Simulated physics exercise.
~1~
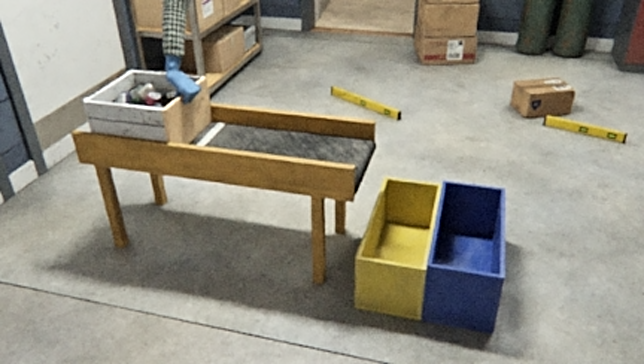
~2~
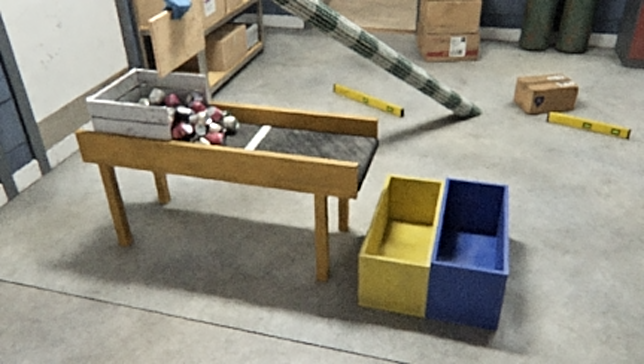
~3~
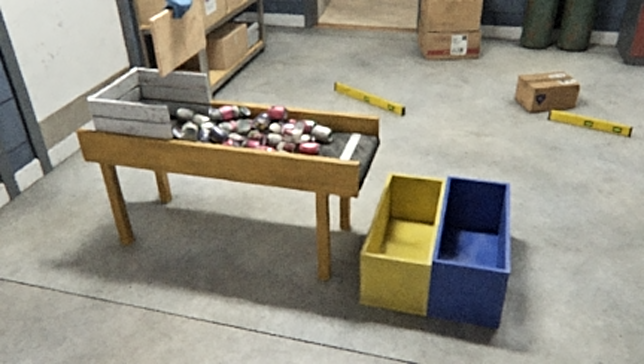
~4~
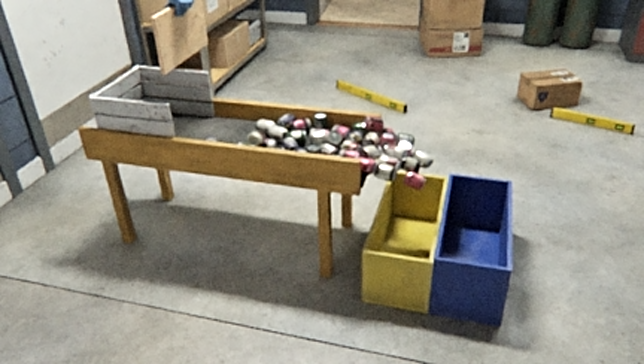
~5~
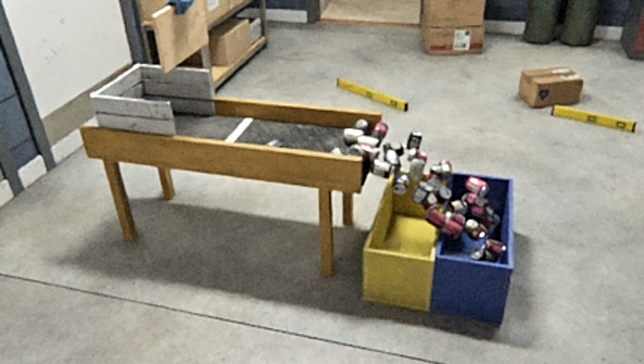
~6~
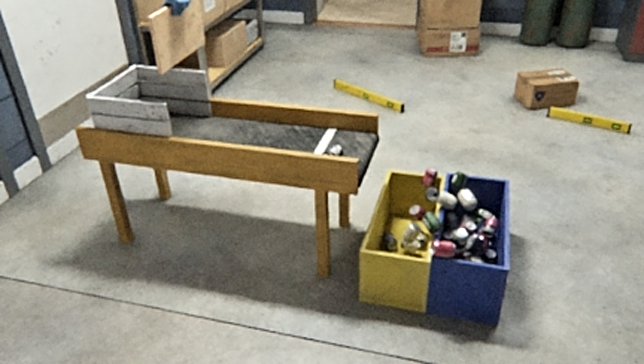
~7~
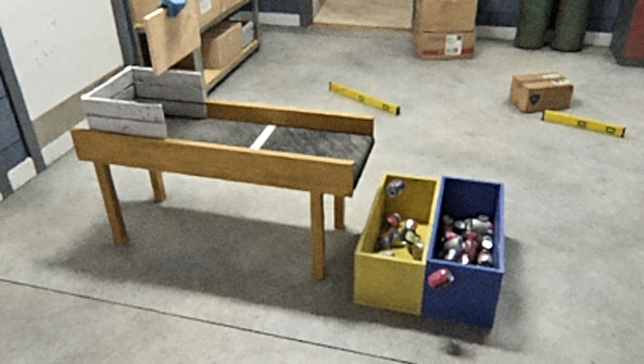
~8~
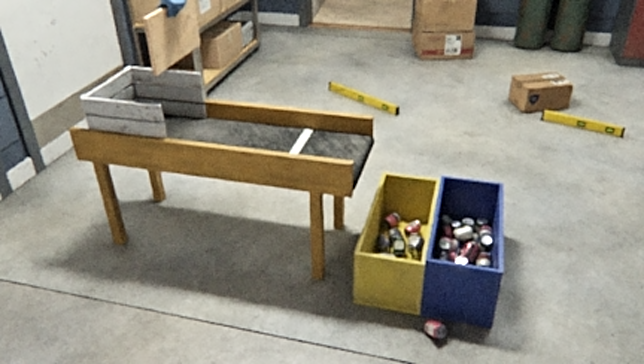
In this clip, a gloved hand lifts a wooden gate from a white pen, and a pile of mini cans rides the belt rightward, tumbling off its end into a yellow bin and a blue bin, with more landing in the blue one and a single can ending on the floor.
